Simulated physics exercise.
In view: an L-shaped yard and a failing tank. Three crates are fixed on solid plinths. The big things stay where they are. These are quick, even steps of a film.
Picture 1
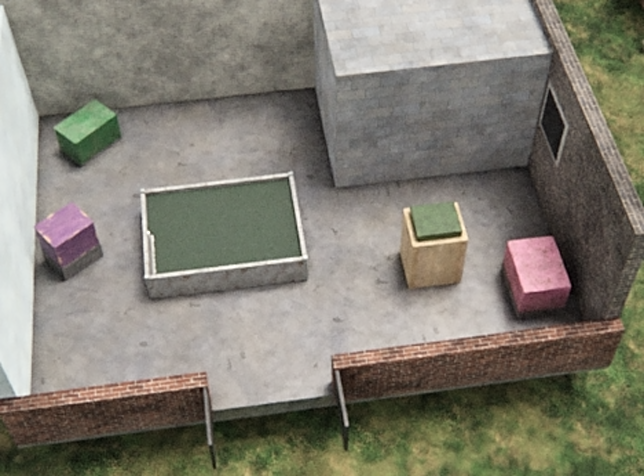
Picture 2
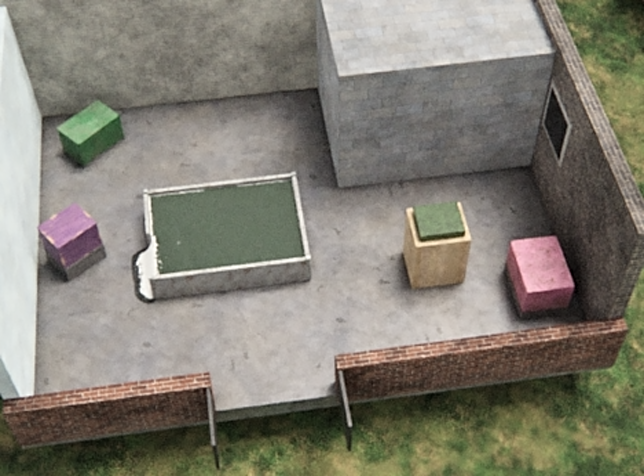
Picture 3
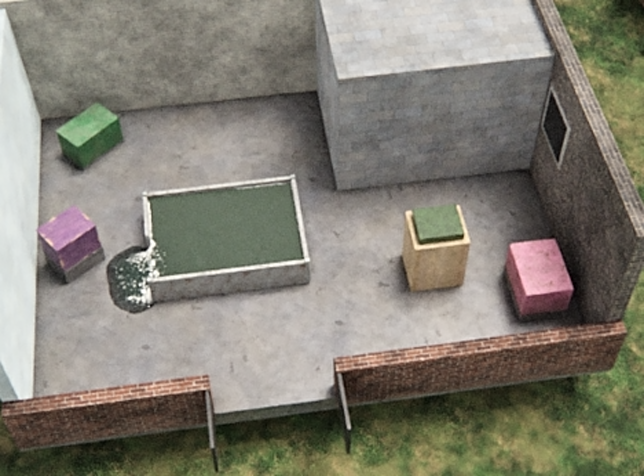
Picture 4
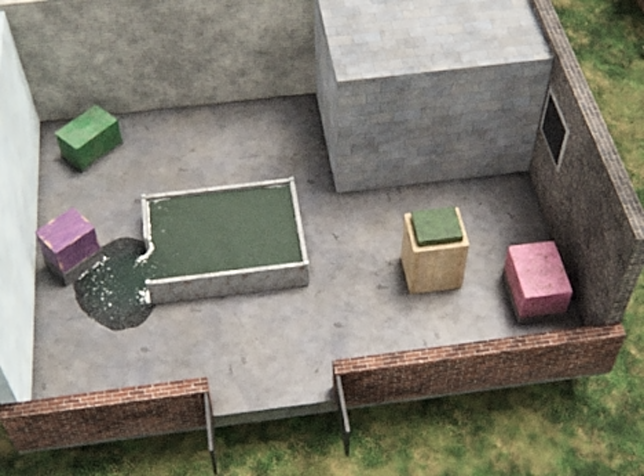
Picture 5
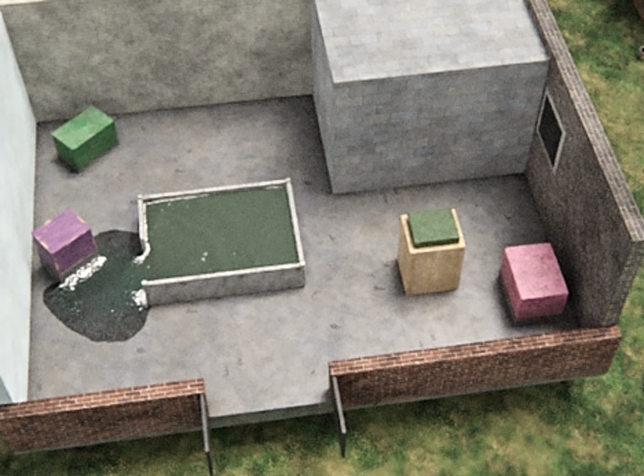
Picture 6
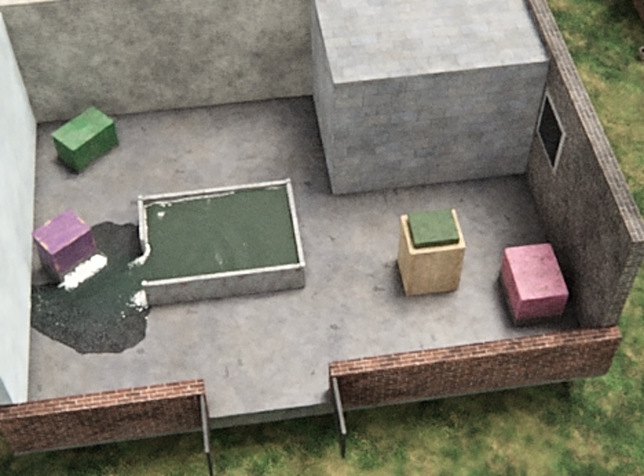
At the start, a low tank of dark green water sits whole in a walled yard among coloured blocks. Its left end breaks open near the front corner, and water pours onto the floor. The dark pool spreads left and forward, foams against the purple block, and reaches the pale left wall.
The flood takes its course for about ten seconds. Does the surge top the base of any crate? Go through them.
In the end: The pink crate escapes dry; the purple crate escapes dry; the green crate is wetted.
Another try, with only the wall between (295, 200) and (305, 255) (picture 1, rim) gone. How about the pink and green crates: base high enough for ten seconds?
Pink crate is topped; green crate keeps dry.
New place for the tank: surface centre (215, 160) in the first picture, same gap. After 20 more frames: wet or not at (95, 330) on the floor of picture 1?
At that place: Wet.
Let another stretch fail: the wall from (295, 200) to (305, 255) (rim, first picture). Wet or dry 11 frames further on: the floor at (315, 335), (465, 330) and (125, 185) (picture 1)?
In that order: Dry, awash, clear.
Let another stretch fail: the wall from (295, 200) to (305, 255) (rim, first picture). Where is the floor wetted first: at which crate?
That is the crate marked pink.
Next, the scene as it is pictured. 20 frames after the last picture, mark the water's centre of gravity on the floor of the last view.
Around (162, 284).
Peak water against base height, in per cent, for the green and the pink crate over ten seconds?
Near 240 and 50 in a hundred.
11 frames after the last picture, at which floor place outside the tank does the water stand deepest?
Around (28, 416).
A moment on, water covers 10 % of the floor; the pink crate not reached, the purple crate water round its plinth, the green crate not reached.
Next, water covers 20 % of the floor; the pink crate not reached, the purple crate water round its plinth, the green crate water round its plinth.
Then, water covers 35 % of the floor; the pink crate not reached, the purple crate water round its plinth, the green crate water round its plinth.
Later, water covers 65 % of the floor; the pink crate water round its plinth, the purple crate water round its plinth, the green crate water round its plinth.
In the end, water covers 90 % of the floor; the pink crate stayed above the water, the purple crate stayed above the water, the green crate was topped.
